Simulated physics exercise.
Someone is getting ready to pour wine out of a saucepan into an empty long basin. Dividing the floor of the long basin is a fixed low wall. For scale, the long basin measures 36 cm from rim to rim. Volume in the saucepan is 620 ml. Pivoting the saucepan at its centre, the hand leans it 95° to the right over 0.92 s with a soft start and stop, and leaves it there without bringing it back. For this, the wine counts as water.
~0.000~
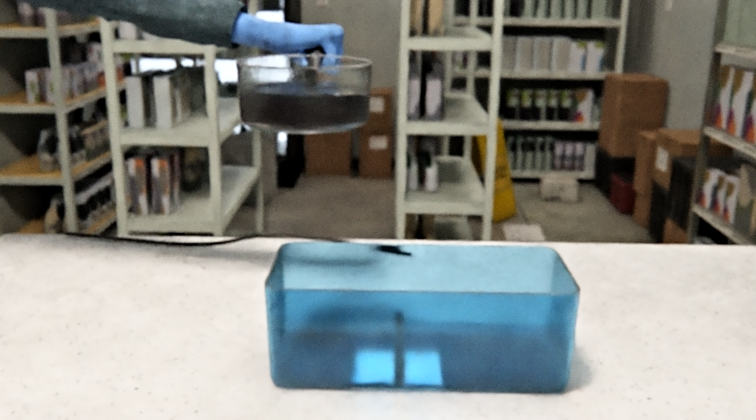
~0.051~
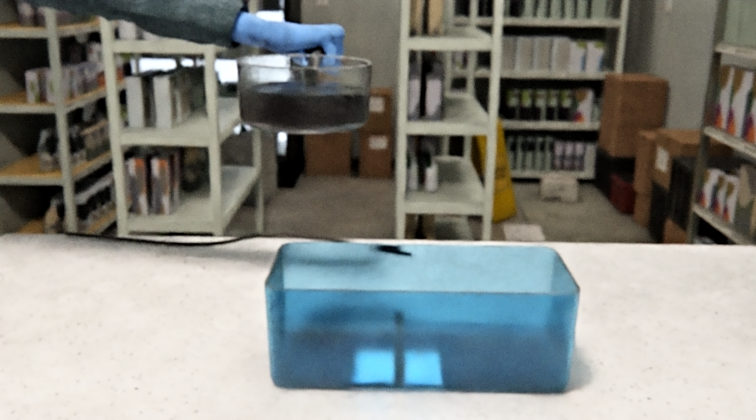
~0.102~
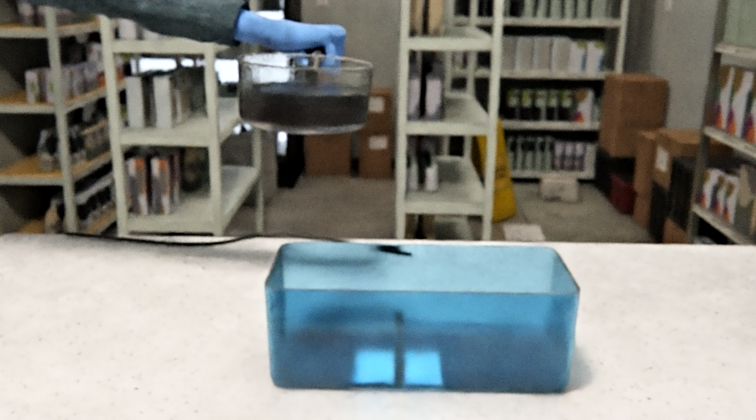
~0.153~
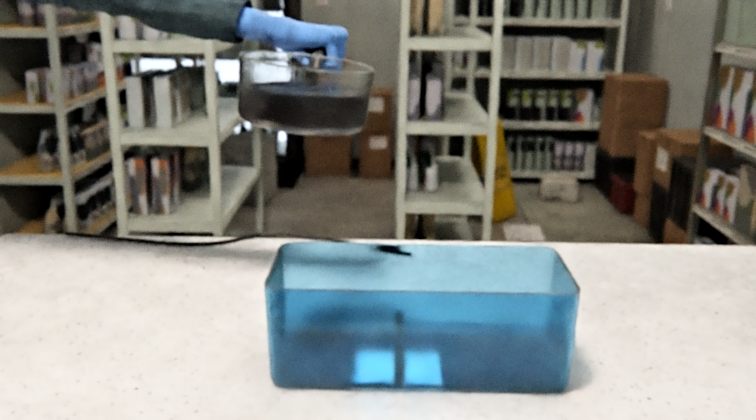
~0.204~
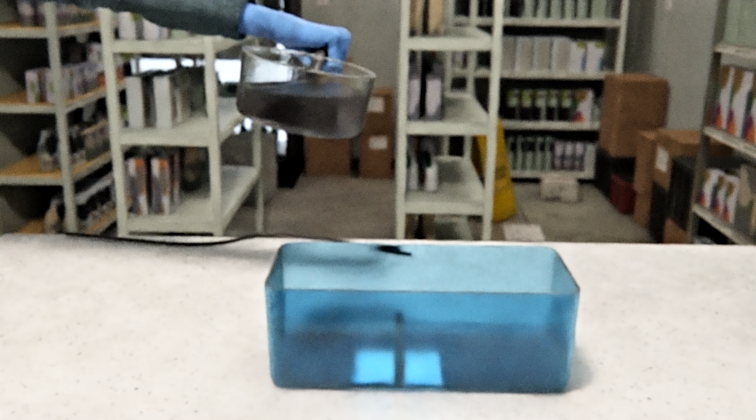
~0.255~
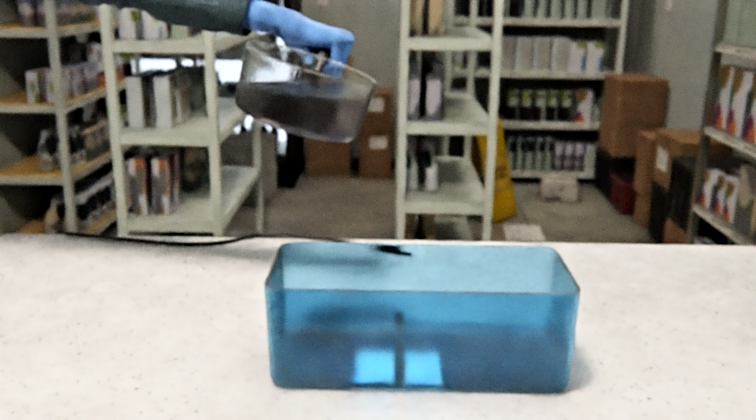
A blue-gloved hand held a clear round pan of dark liquid above and to the left of a long blue basin on a white table, then slowly leaned the pan to the right.
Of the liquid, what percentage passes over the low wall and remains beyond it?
The far part has about 76 per cent.
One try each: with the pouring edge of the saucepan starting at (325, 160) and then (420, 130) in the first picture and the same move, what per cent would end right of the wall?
Try 1: Approx. 10 %; try 2: Approx. 90 %.
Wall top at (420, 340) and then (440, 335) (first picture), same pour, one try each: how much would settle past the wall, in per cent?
Around 50 and 25 percent, in that order.
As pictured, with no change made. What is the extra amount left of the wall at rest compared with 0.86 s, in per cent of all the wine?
Close to 16% of the whole.
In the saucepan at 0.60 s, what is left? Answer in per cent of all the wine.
About 56 percent.
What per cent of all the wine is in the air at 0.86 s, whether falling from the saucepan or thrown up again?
20 in a hundred, give or take.
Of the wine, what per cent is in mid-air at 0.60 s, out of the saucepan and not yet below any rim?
Around 40 in a hundred.
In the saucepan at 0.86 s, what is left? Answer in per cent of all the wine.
Share remaining: Approx. 16 %.
After 0.60 s the tilt is 70° and 57 per cent is still to pour, 1 is left of the wall and 1 right of it.
After 0.86 s the tilt is 94° and 16 per cent is still to pour, 7 is left of the wall and 58 right of it.
After 1.13 s the tilt is 95° and 3 per cent is still to pour, 17 is left of the wall and 74 right of it.
After 1.42 s the tilt is 95° and 1 per cent is still to pour, 21 is left of the wall and 76 right of it.
In the end 23 per cent lies left of the wall, 76 right of it and 2 outside.
